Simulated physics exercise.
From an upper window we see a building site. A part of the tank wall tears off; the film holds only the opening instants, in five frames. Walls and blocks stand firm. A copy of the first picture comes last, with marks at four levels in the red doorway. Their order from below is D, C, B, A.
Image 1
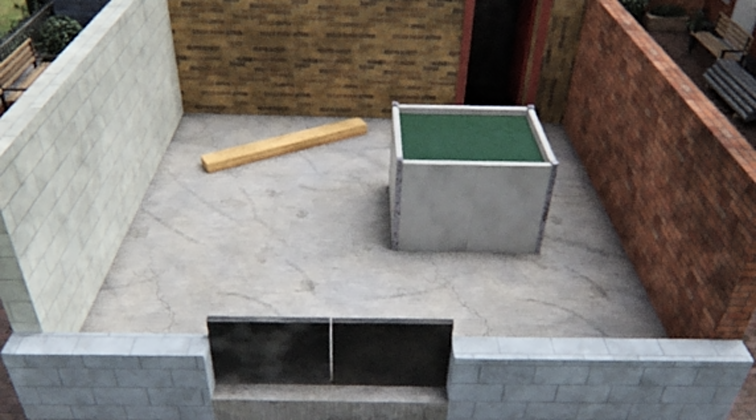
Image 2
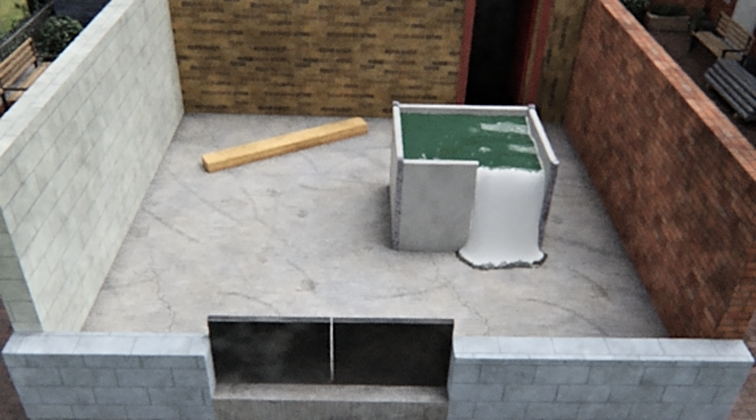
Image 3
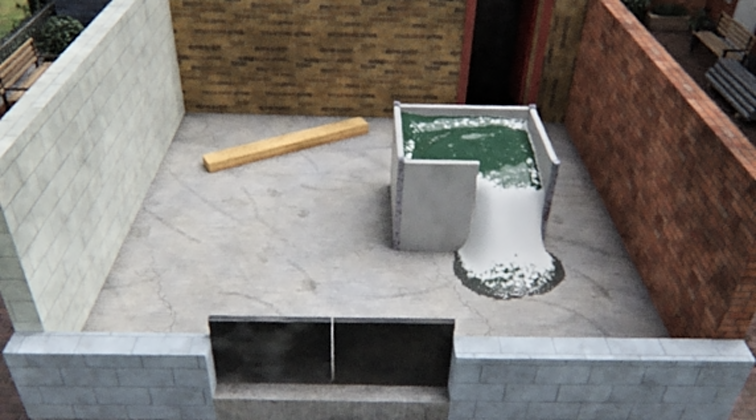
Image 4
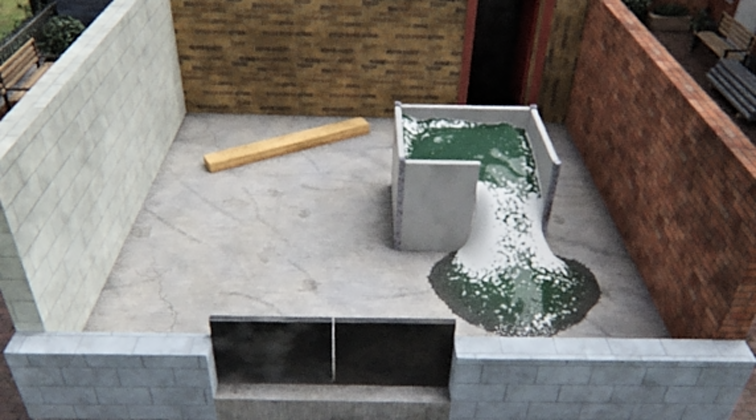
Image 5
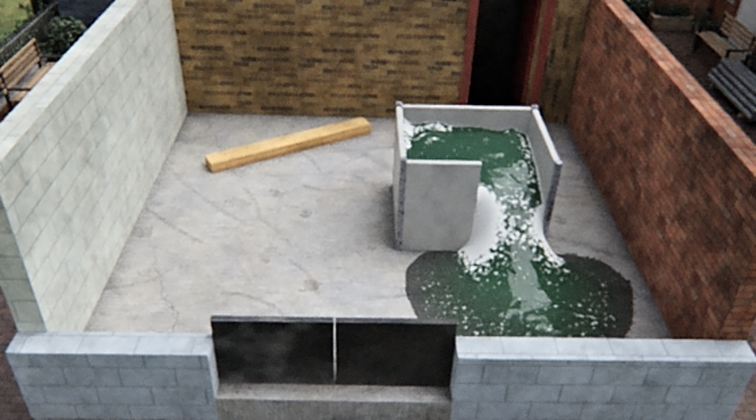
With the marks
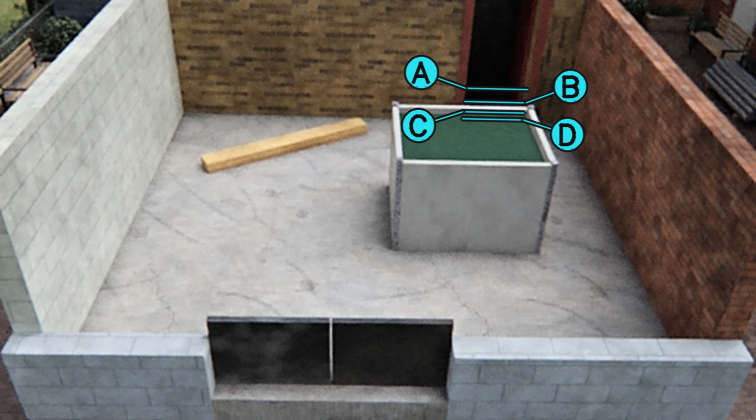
Green water pouring from an open-fronted grey tank in a walled yard, foaming white and spreading across the cracked concrete ground.
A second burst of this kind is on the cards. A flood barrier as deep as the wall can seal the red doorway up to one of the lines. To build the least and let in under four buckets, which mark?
I would pick mark C.
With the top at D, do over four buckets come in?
Yes.
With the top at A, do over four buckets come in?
No.
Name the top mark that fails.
D.
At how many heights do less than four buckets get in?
Three of the four.
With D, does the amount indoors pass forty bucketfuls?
No, less.
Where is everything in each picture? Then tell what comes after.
Water in the tank at rest, its middle at (469, 140); foot of the red doorway at (492, 122); shut gate at (331, 331), in the first picture.
In the second picture, 1 % of the ground under water, visible out to (467, 259).
In the third picture, 3 % of the ground under water, visible out to (486, 289).
In the fourth picture, 6 % of the ground under water, visible out to (565, 314).
In the fifth picture, 12 % of the ground under water, visible out to (621, 303).
In cyan, A at (496, 88); B at (495, 102); C at (493, 112); D at (492, 119); from the bottom up D, C, B, A.
Choosing A, nothing gets over.
Choosing B, nothing gets over.
Choosing C, a bucket or two gets in.
Choosing D, some 20 bucketfuls get in.
